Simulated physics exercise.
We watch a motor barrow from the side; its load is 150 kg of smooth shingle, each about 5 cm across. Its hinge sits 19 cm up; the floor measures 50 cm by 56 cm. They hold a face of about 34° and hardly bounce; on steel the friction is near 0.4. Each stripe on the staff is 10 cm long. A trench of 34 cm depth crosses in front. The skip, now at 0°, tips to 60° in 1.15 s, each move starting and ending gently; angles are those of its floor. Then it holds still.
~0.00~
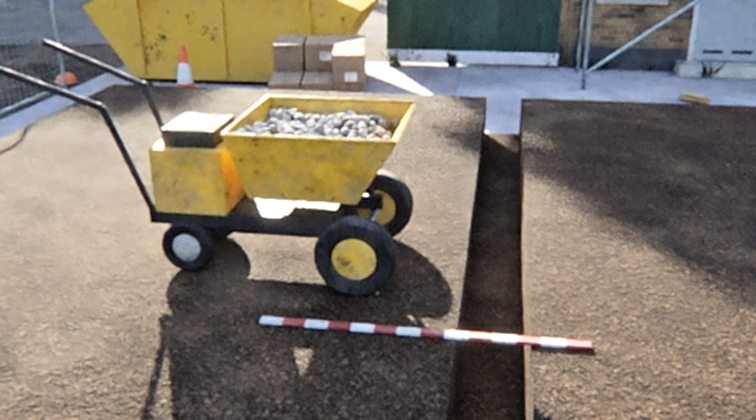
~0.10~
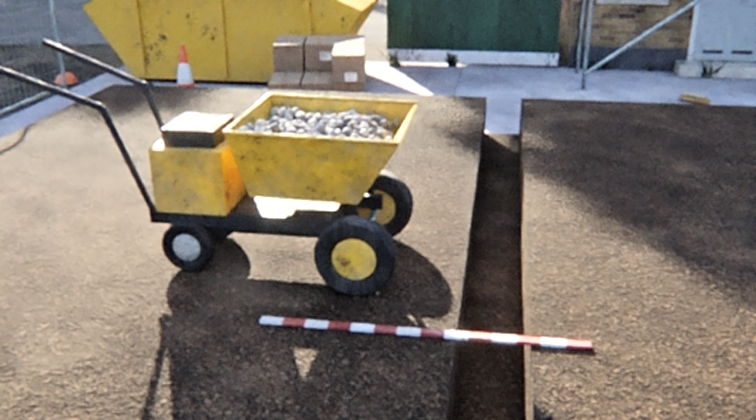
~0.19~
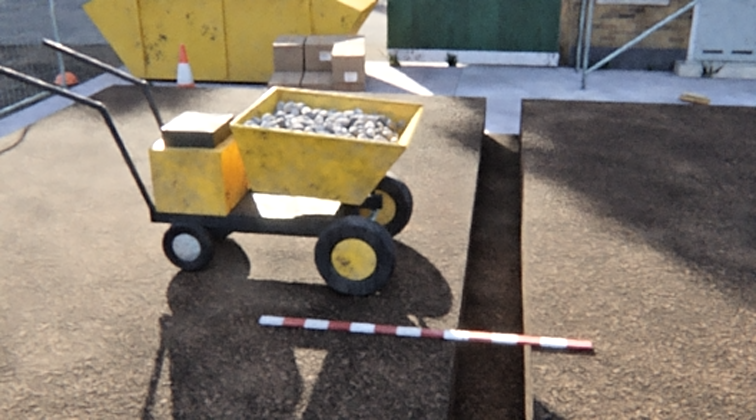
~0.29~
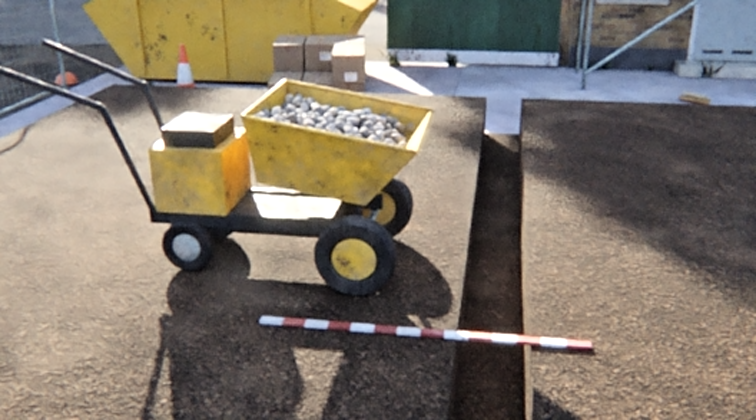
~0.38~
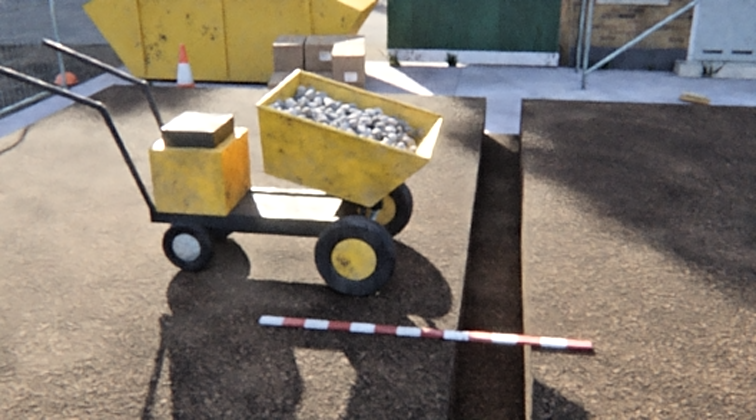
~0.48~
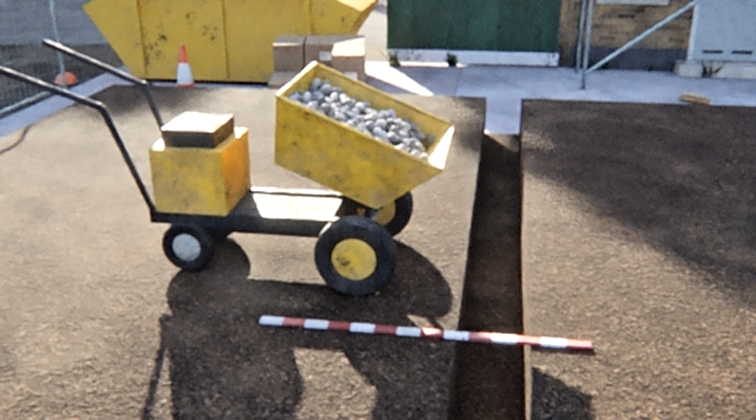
A yellow motor barrow with black handles and black tyres stands side-on at the left of a sunlit brown yard, its skip filled with smooth grey stones. A red-and-white striped staff lies in front, crossing a narrow trench, with a yellow container, cone, boxes and green wall behind. The skip tilts gradually, its left end rising and the stones slanting with it, while the wheels and camera stay still.
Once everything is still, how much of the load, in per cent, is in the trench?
Roughly 43 per cent ends in the trench.
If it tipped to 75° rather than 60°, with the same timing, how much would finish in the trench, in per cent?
In that case some 65 per cent.
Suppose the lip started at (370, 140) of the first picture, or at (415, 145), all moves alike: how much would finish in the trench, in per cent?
Near 60 per cent from the first place, 35 from the second.
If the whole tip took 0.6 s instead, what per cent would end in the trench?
It would be near 30 per cent.
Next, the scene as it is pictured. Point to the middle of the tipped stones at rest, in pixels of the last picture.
Near (512, 317).
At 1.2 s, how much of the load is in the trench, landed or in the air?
About 10 per cent by then.
After 0.9 s the floor is at 50°; 100 % in the skip; the foremost stones are at (471, 196).
After 1.2 s the floor is at 60°; 83 % in the skip, 12 % in the trench, 5 % past the trench; the foremost stones are at (559, 265).
After 1.6 s the floor is at 60°; 59 % in the skip, 20 % in the trench, 21 % past the trench; the foremost stones are at (658, 288).
After 3.5 s the floor is at 60°; 35 % in the skip, 43 % in the trench, 22 % past the trench; the foremost stones are past the picture's edge.
